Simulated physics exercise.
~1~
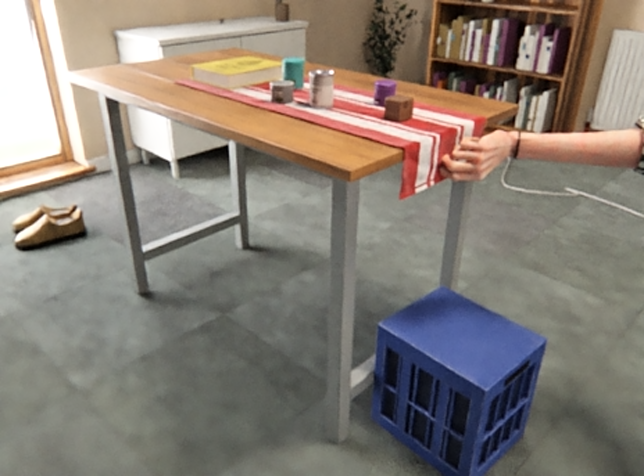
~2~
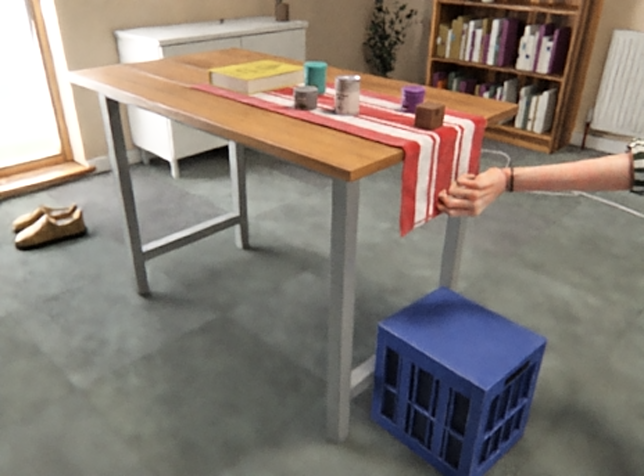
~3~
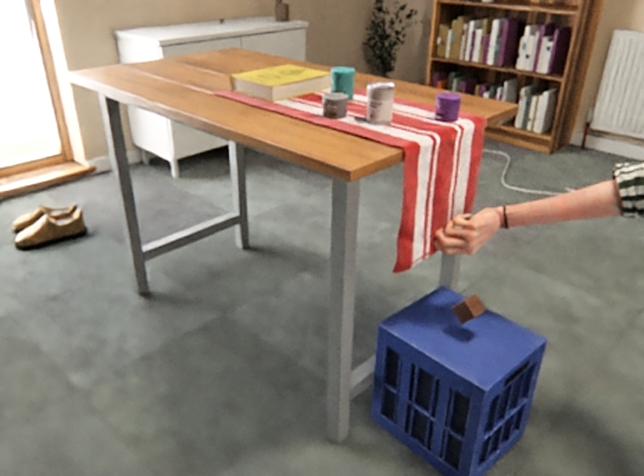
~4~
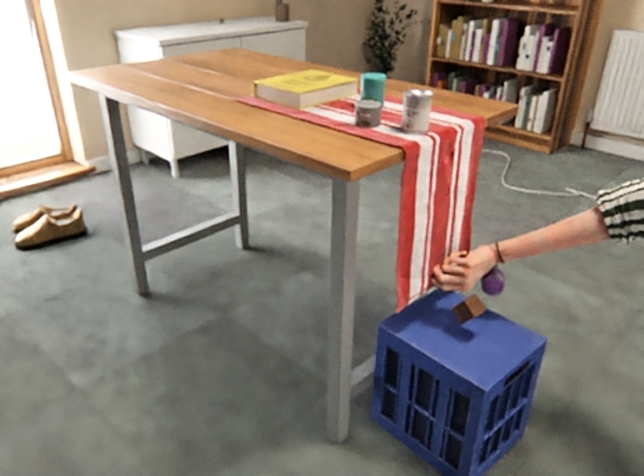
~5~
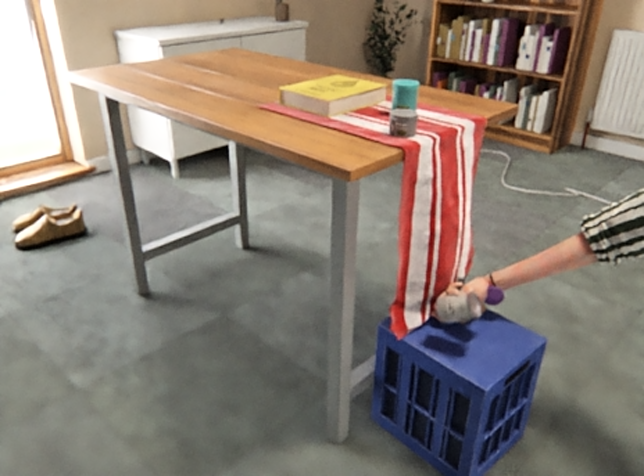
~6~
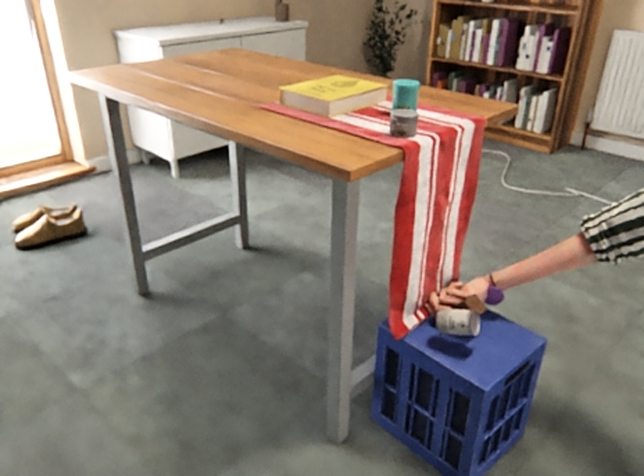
A red striped tablecloth is drawn by a hand down over the desk's edge toward a blue crate, carrying a brown cube, then a purple pot, then a white can off the desk, while the book, teal cup and grey pot remain on top.
